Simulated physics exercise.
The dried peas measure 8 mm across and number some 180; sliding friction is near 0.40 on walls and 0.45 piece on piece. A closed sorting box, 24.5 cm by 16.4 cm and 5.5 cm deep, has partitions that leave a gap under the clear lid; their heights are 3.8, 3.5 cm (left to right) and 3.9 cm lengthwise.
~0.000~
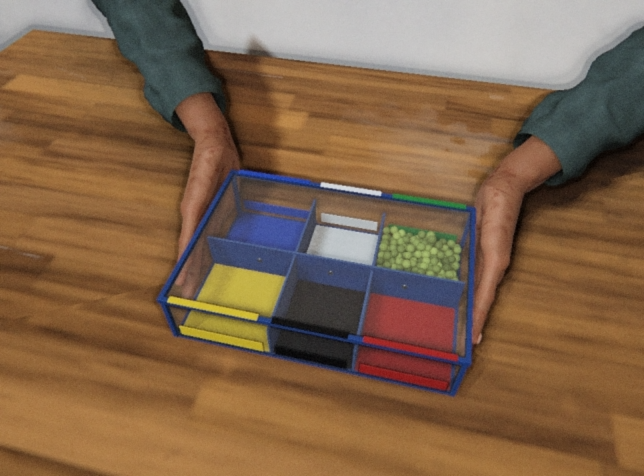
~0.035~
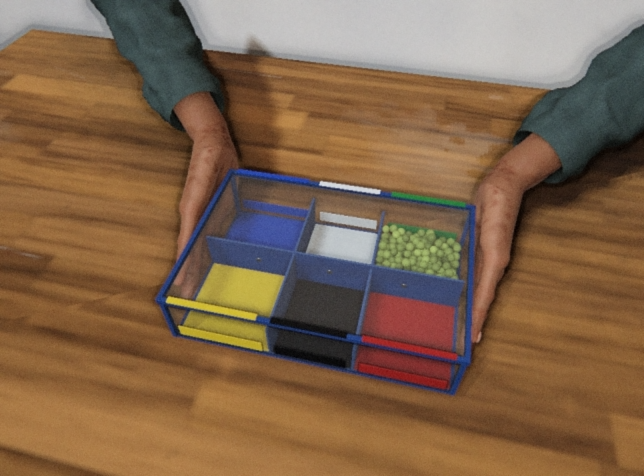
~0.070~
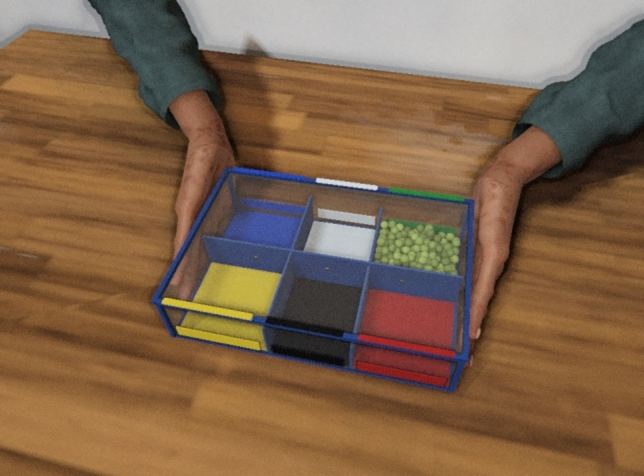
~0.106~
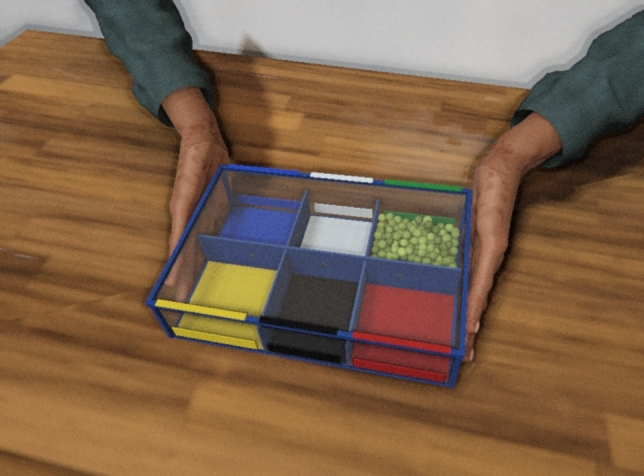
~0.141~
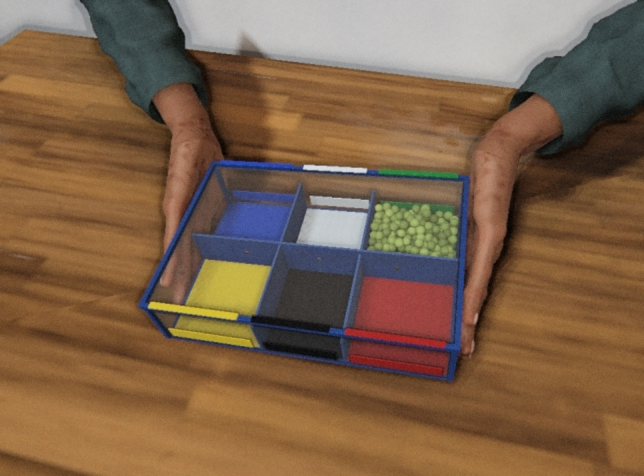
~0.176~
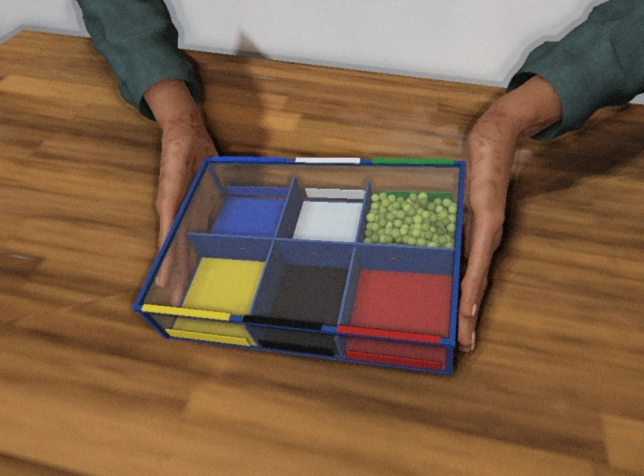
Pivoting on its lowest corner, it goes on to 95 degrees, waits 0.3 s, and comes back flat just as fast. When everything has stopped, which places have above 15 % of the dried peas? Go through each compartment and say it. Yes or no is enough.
Red, no; blue, no; green, yes; yellow, yes; white, no; black, no.
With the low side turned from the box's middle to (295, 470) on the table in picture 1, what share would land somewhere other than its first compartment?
Roughly 25 percent of them.
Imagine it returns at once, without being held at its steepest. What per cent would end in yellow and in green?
Then yellow keeps 30% and green keeps 45%.
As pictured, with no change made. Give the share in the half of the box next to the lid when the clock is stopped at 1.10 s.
I'd say around 70 percent of the pieces.
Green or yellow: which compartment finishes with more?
I'd say the yellow side has more in it.
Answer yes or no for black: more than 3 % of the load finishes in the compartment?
As for black, indeed so.
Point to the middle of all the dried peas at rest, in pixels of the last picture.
Look around (232, 310) in the last picture.
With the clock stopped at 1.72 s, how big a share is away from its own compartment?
About 80 per cent.
After 1.10 s, tilt 95 degrees; red 5 %, green 60 %, yellow 20 %, white 10 %, black 5 %.
Then, at 1.72 s, tilt 51 degrees; green 20 %, yellow 65 %, white 5 %, black 10 %.
After 2.39 s, tilt 0 degrees; green 20 %, yellow 65 %, white 5 %, black 10 %.
At rest (2.8 s), red 0 %, blue 0 %, green 20 %, yellow 65 %, white 5 %, black 10 %.
